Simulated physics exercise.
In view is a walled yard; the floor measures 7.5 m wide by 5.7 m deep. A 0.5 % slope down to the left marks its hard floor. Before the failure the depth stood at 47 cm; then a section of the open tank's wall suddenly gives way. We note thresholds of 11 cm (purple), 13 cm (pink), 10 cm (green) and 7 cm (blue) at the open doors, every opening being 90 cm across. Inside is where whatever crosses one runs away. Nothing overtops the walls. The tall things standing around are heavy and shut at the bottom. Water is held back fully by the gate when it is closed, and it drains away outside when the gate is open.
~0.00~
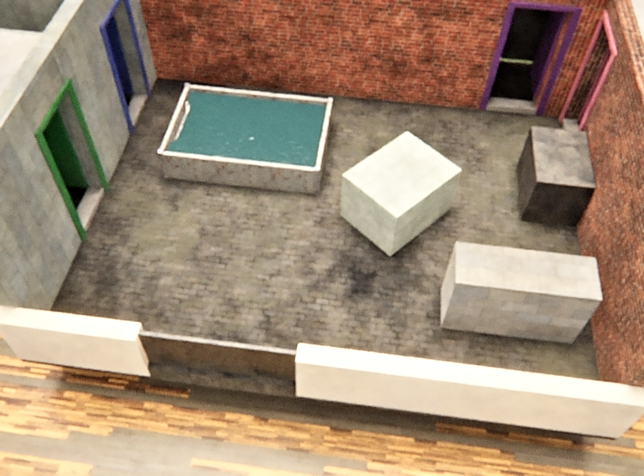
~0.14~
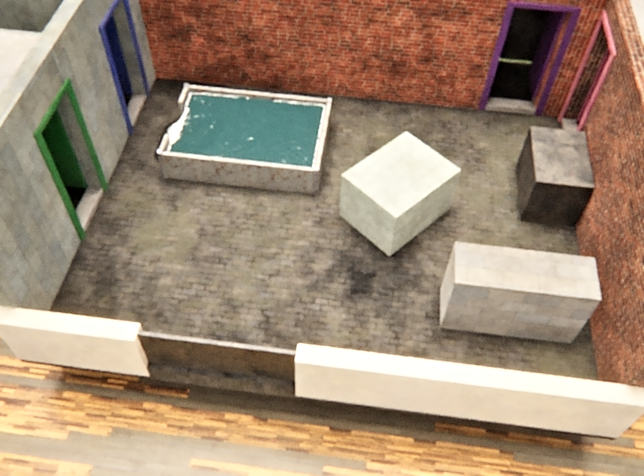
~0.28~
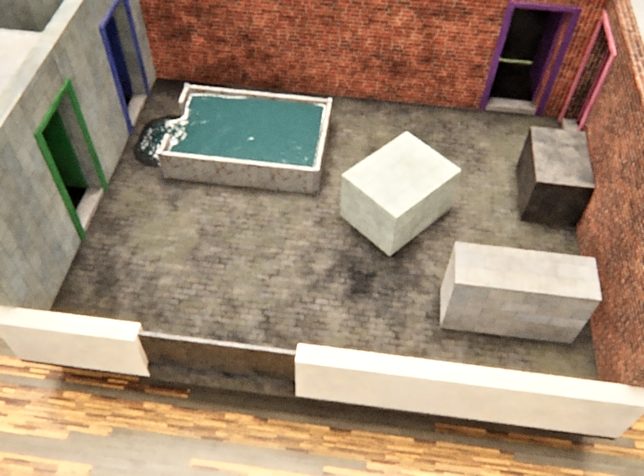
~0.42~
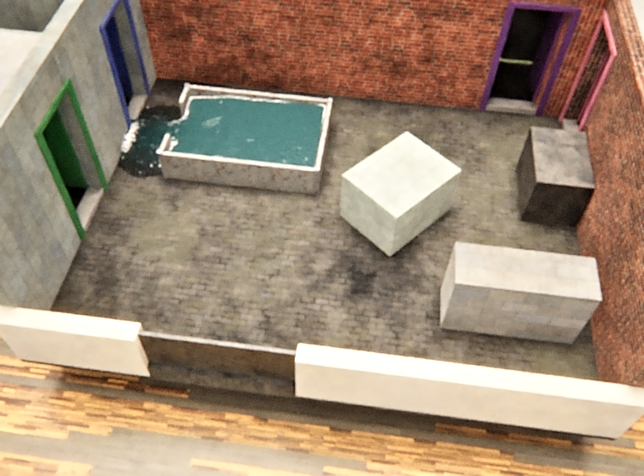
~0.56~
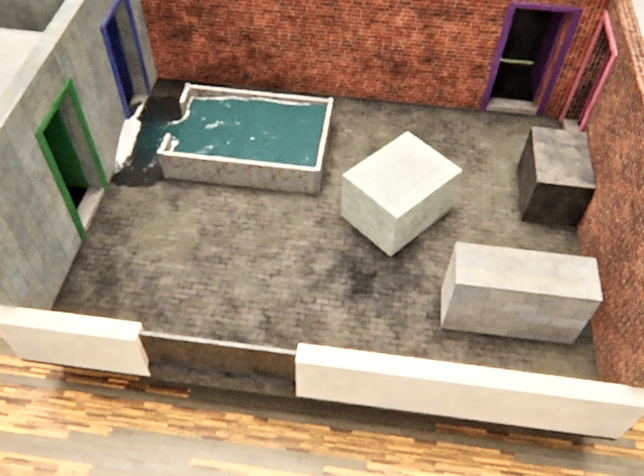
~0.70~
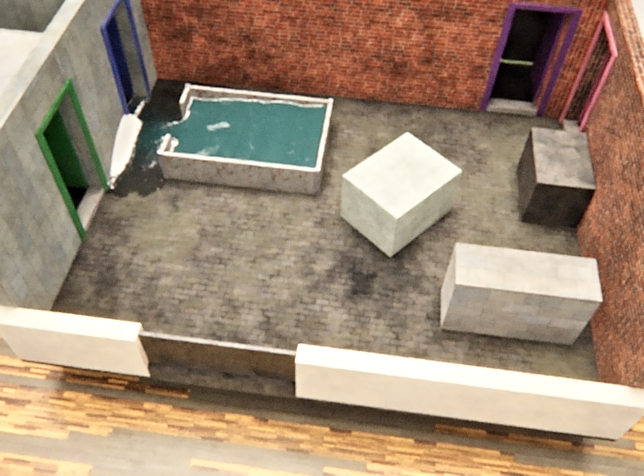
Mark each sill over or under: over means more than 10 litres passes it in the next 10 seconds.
Purple door - under; pink door - under; green door - under; blue door - over.
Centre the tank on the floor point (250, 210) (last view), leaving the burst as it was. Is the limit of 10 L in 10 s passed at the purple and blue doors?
Lab note: Purple door limit not exceeded; blue door limit not exceeded.
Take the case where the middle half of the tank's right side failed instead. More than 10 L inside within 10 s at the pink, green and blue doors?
Then pink exceeds it, green does not exceed it, blue does not exceed it.
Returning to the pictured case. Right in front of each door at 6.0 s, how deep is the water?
Centimetres: Purple 2 / pink 0 / green 4 / blue 13.
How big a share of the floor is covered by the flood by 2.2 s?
I'd guess around 20 %.
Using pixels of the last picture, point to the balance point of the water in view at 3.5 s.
Its balance point sits around (215, 167).
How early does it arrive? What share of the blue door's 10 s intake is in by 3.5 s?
Share by then: ~ 65 %.
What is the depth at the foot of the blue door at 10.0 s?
Roughly 8.0 centimetres.
After 1.4 s water covers 10 % of the floor and is deepest (34 cm) near (131, 138); purple door not reached, pink door not reached, green door 7 cm at the sill, 0 L in, blue door 21 cm at the sill, 55 L in.
After 2.2 s water covers 20 % of the floor and is deepest (32 cm) near (141, 139); purple door not reached, pink door not reached, green door 7 cm at the sill, 0 L in, blue door 21 cm at the sill, 128 L in.
After 3.5 s water covers 35 % of the floor and is deepest (22 cm) near (155, 86); purple door not reached, pink door not reached, green door 6 cm at the sill, 0 L in, blue door 16 cm at the sill, 215 L in.
After 6.0 s water covers 60 % of the floor and is deepest (17 cm) near (131, 138); purple door 2 cm at the sill, 0 L in, pink door not reached, green door 4 cm at the sill, 0 L in, blue door 13 cm at the sill, 287 L in.
After 10.0 s water covers 90 % of the floor and is deepest (10 cm) near (131, 138); purple door 5 cm at the sill, 0 L in, pink door 5 cm at the sill, 0 L in, green door 3 cm at the sill, 0 L in, blue door 8 cm at the sill, 322 L in.
